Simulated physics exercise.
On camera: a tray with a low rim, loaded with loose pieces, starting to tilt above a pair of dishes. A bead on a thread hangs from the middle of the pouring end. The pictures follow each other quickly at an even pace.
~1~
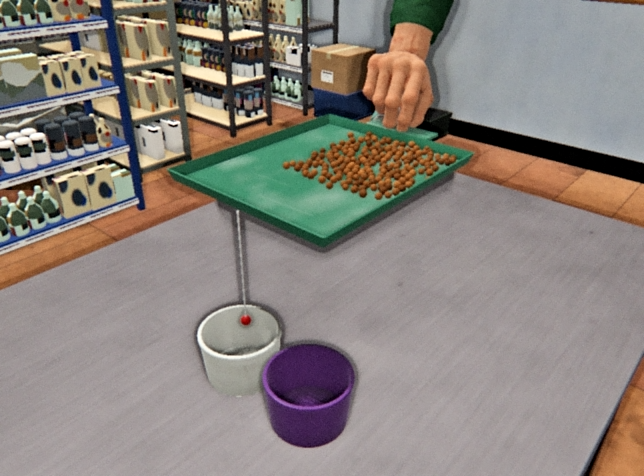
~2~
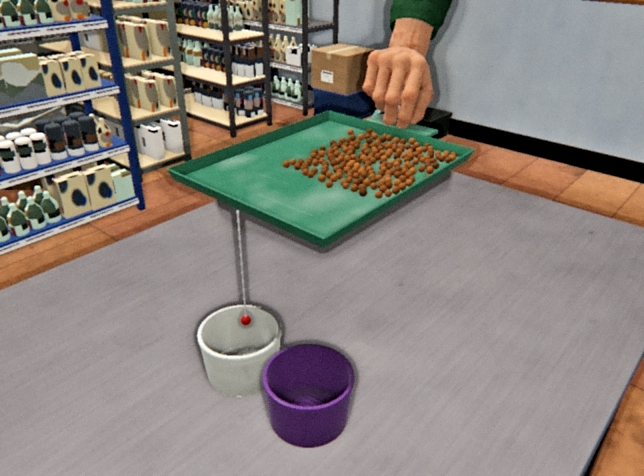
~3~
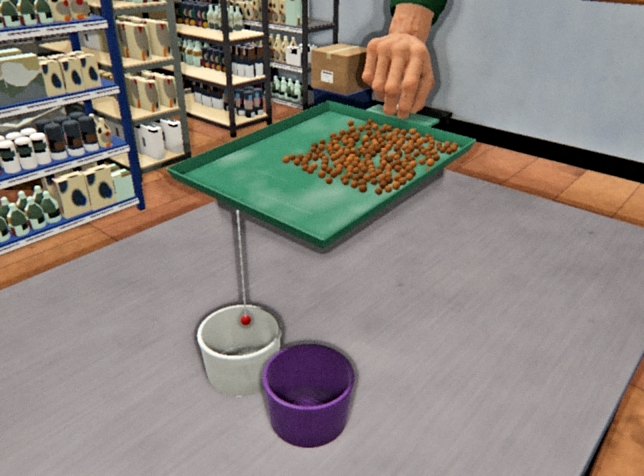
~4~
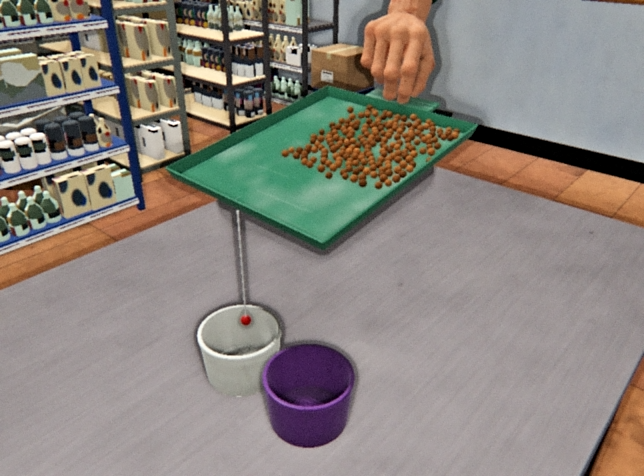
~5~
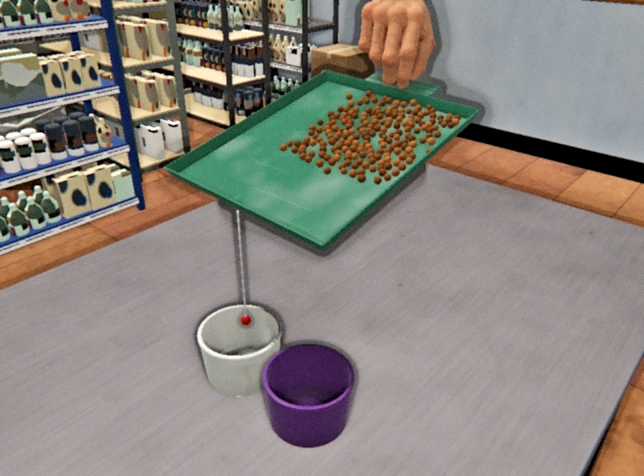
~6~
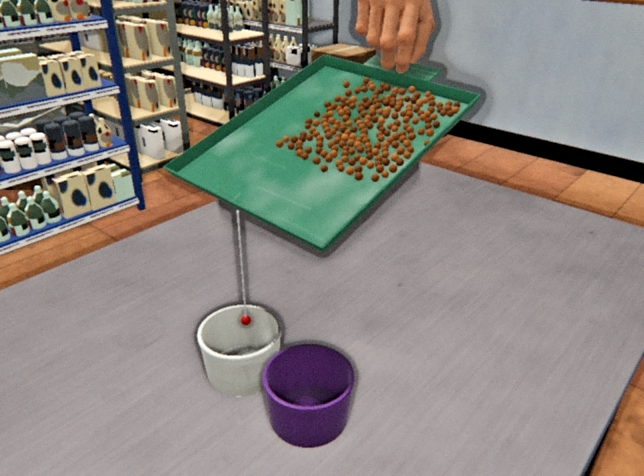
A hand raises the far end of a green tray of brown balls above two dishes.
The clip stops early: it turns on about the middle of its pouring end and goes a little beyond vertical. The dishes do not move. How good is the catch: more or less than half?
Caught overall: Less than half.
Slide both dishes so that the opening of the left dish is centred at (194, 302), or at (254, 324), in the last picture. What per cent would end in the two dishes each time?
First some 10, then 20 per cent.
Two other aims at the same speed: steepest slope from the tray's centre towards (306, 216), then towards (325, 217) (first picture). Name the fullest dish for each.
The first try: The right-hand dish. The second: Right.
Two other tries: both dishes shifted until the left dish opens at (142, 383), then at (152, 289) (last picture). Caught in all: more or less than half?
At the first place under half, at the second below a half.
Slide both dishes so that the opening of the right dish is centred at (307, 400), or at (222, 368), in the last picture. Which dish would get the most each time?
One: The right-hand dish. Two: The right dish.
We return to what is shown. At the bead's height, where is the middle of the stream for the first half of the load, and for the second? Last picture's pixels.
At about (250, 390), then at (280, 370).
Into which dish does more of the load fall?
The winner is the right-hand dish.
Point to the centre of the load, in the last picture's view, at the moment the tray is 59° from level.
Around (266, 304).
Just after the last frame, tray tipped steeply; roughly a third on the tray; roughly a quarter outside both; roughly a third in the air.
A moment on, tray tipped right over; just a few on the tray; roughly a quarter in the right dish; just a few in the left dish; roughly two thirds outside both; about a tenth in the air.
Further on, tray tipped past a quarter turn; roughly a third in the right dish; about a tenth in the left dish; roughly two thirds outside both.
When it is over, tray tipped past a quarter turn; roughly a third in the right dish; about a tenth in the left dish; roughly two thirds outside both.
